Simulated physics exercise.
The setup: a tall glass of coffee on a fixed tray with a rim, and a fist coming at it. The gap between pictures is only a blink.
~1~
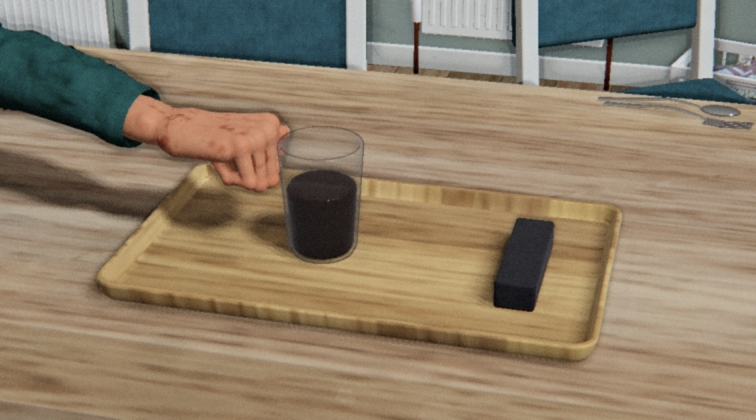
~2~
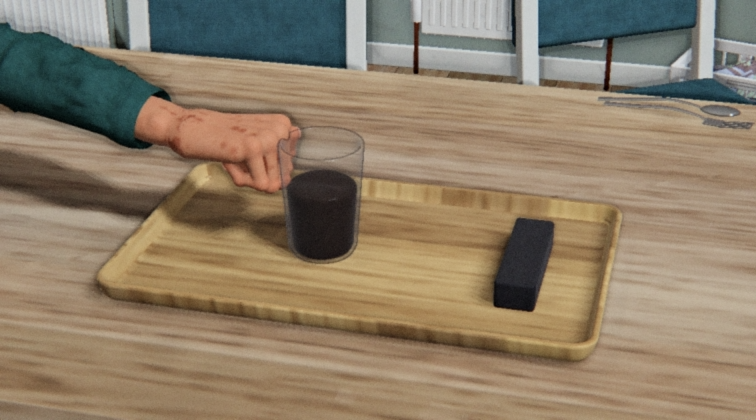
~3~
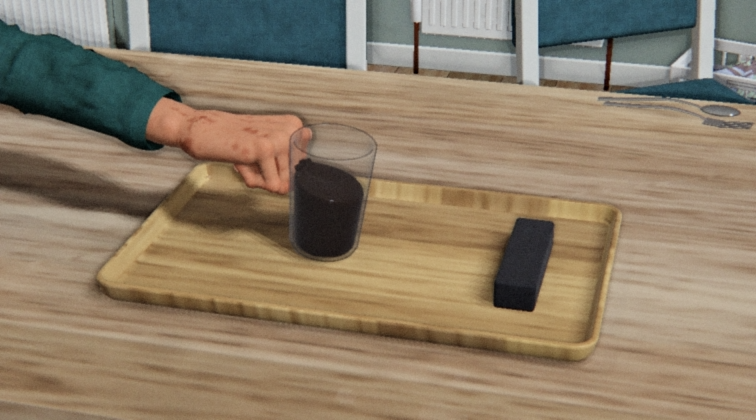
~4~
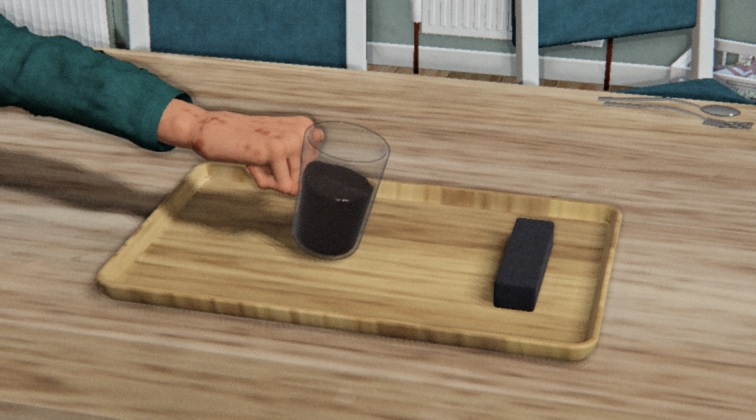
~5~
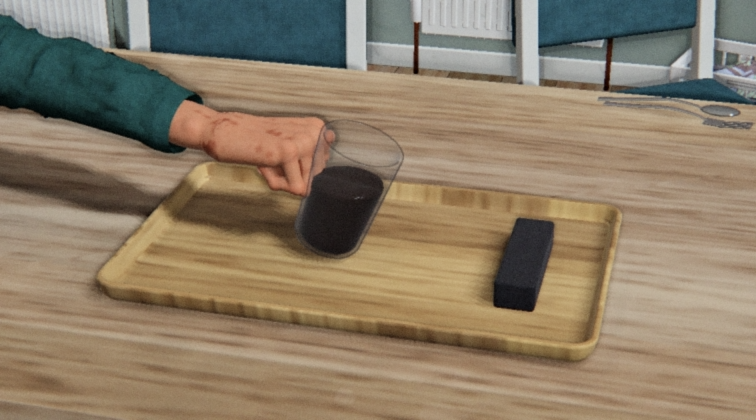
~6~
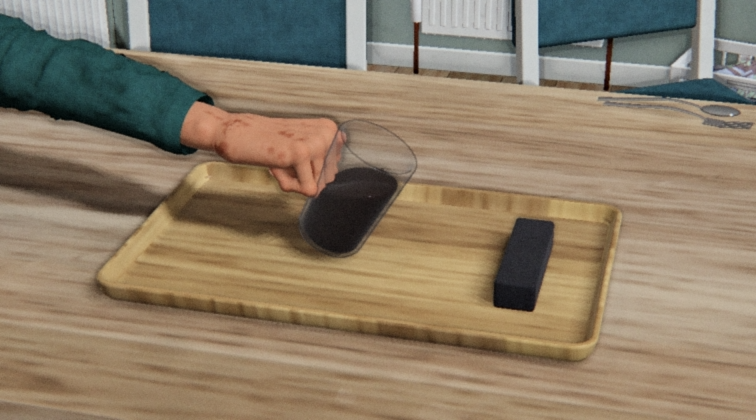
On a wooden tray on a table, a fist in a green sleeve pushed against a glass of dark liquid, tilting it steadily to the right while a black block stayed still nearby.
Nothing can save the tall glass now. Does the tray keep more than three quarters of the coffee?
Tray holds over three quarters.
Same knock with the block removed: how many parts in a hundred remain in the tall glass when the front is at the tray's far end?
Around 65 percent.
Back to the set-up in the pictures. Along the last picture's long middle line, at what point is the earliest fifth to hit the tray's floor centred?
Roughly at pixel (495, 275) in the last picture.
A moment on, the tall glass is falling and 100 per cent is in the glass, 0 on the tray and 0 above or beyond its rim.
Next, the tall glass lies on its side and 93 per cent is in the glass, 4 on the tray and 3 above or beyond its rim.
Then the tall glass lies on its side and 47 per cent is in the glass, 36 on the tray and 17 above or beyond its rim.
Later the tall glass lies on its side and 22 per cent is in the glass, 64 on the tray and 14 above or beyond its rim.
Finally, 87 per cent is held by tray and glass, 13 is off the tray.
